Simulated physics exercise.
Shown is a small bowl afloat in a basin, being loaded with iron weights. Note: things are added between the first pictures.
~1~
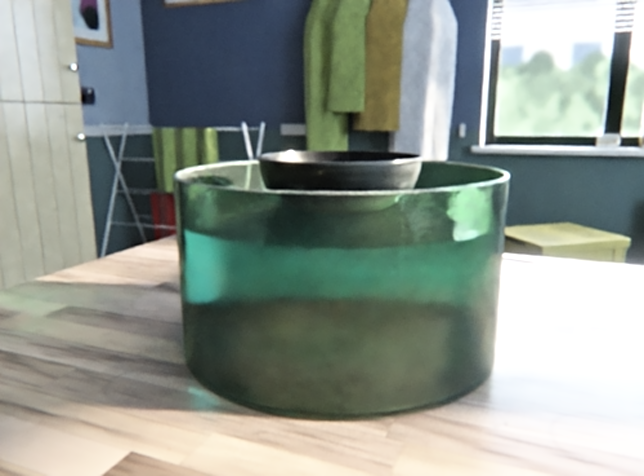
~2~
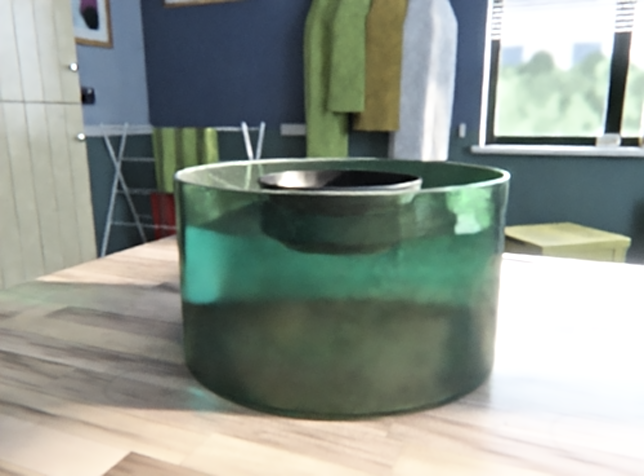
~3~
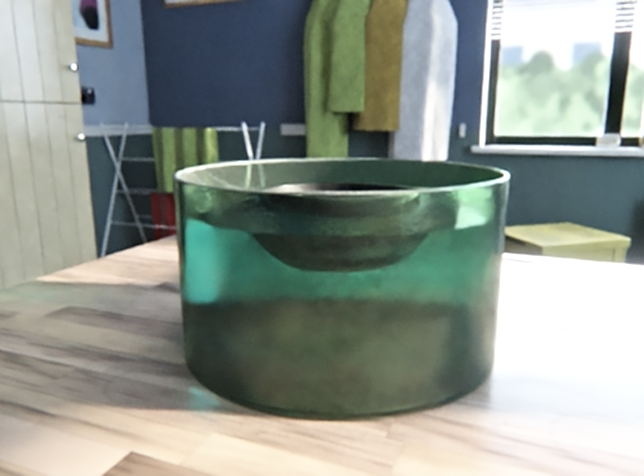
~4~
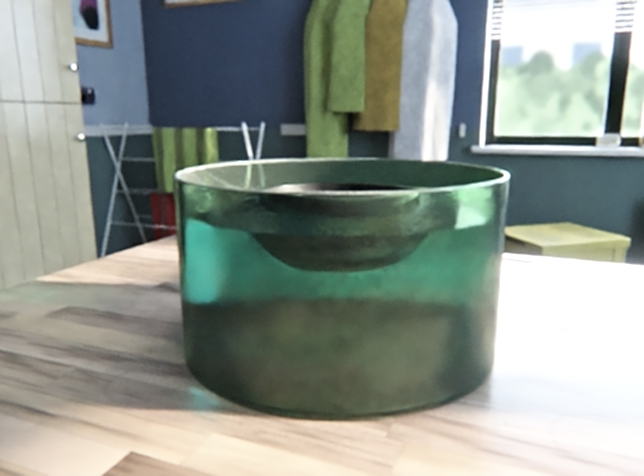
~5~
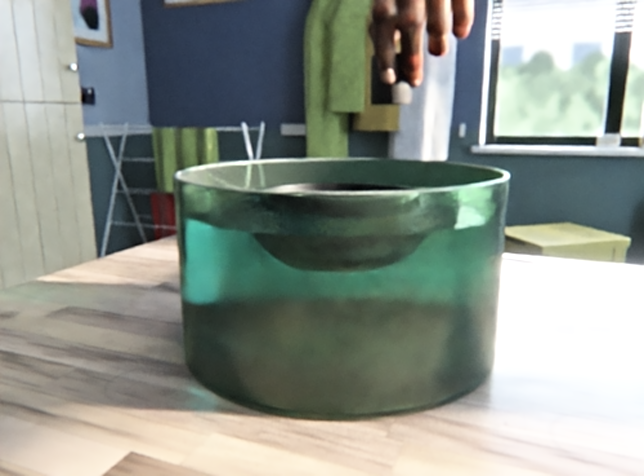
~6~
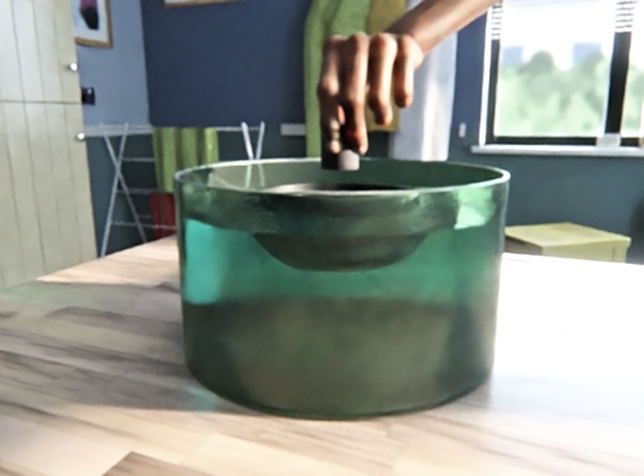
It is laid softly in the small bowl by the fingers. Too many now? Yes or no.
Yes.
Next, the iron weight is in and the small bowl dips.
After that, water pours in over its edge.
Finally, the small bowl lies on the bottom with its load.
